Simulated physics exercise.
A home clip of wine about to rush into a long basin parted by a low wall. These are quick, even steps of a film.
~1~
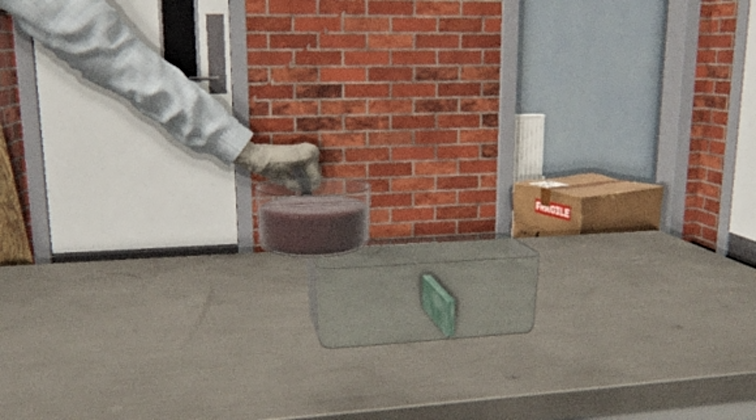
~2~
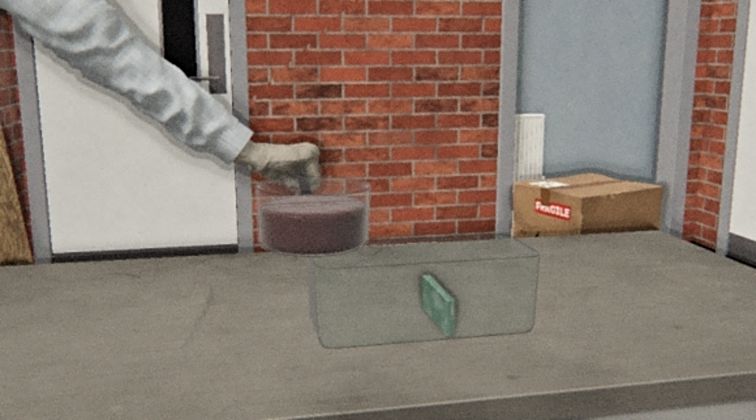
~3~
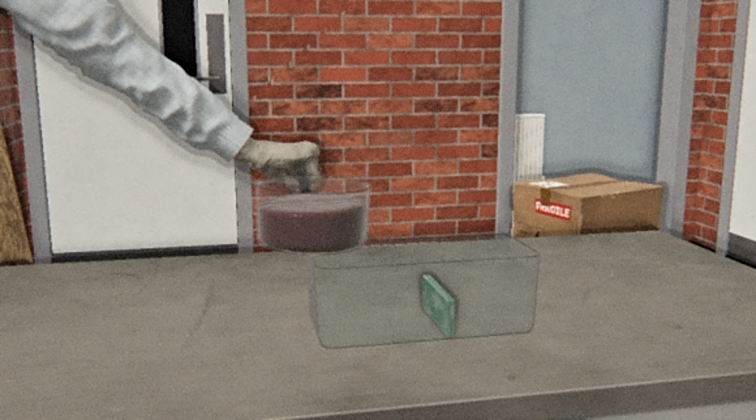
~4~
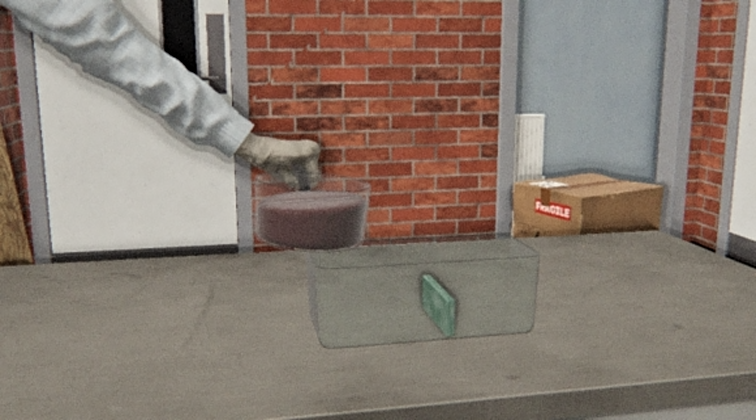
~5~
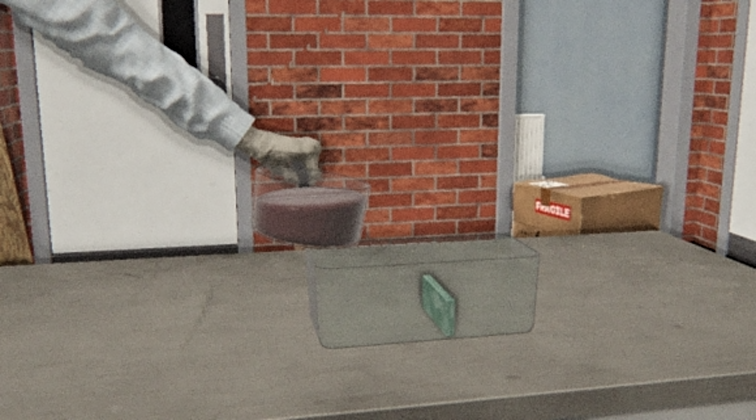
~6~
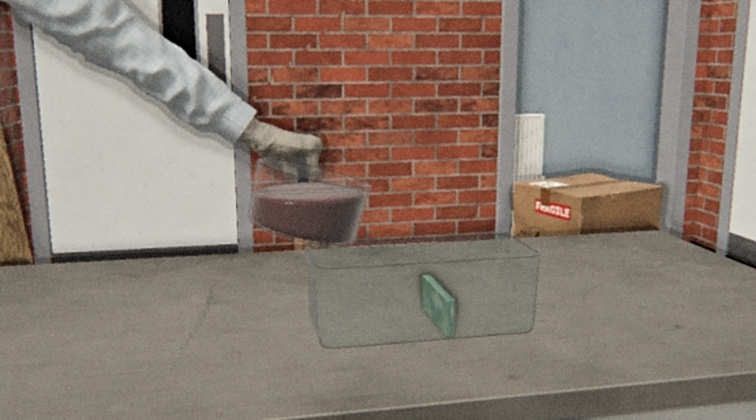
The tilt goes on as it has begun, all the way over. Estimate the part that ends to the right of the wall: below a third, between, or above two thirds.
The share right of the wall is from a third to two thirds.
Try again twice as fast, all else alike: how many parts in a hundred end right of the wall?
Some 50 per cent.
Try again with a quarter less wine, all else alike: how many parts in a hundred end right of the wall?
Some 45 per cent.
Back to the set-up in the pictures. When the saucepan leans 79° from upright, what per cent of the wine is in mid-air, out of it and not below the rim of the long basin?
Near 35 %.
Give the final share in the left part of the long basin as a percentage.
Close to 45 per cent.
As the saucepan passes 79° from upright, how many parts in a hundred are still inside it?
Close to 60 per cent.
A moment on, the saucepan is tipped on its side and 61 per cent is still to pour, 5 is left of the wall and 0 right of it.
Next, the saucepan is tipped right over and 5 per cent is still to pour, 20 is left of the wall and 59 right of it.
Then the saucepan is tipped right over and 0 per cent is still to pour, 42 is left of the wall and 55 right of it.
Later the saucepan is tipped right over and 0 per cent is still to pour, 44 is left of the wall and 53 right of it.
At rest 45 per cent lies left of the wall, 52 right of it and 3 outside.
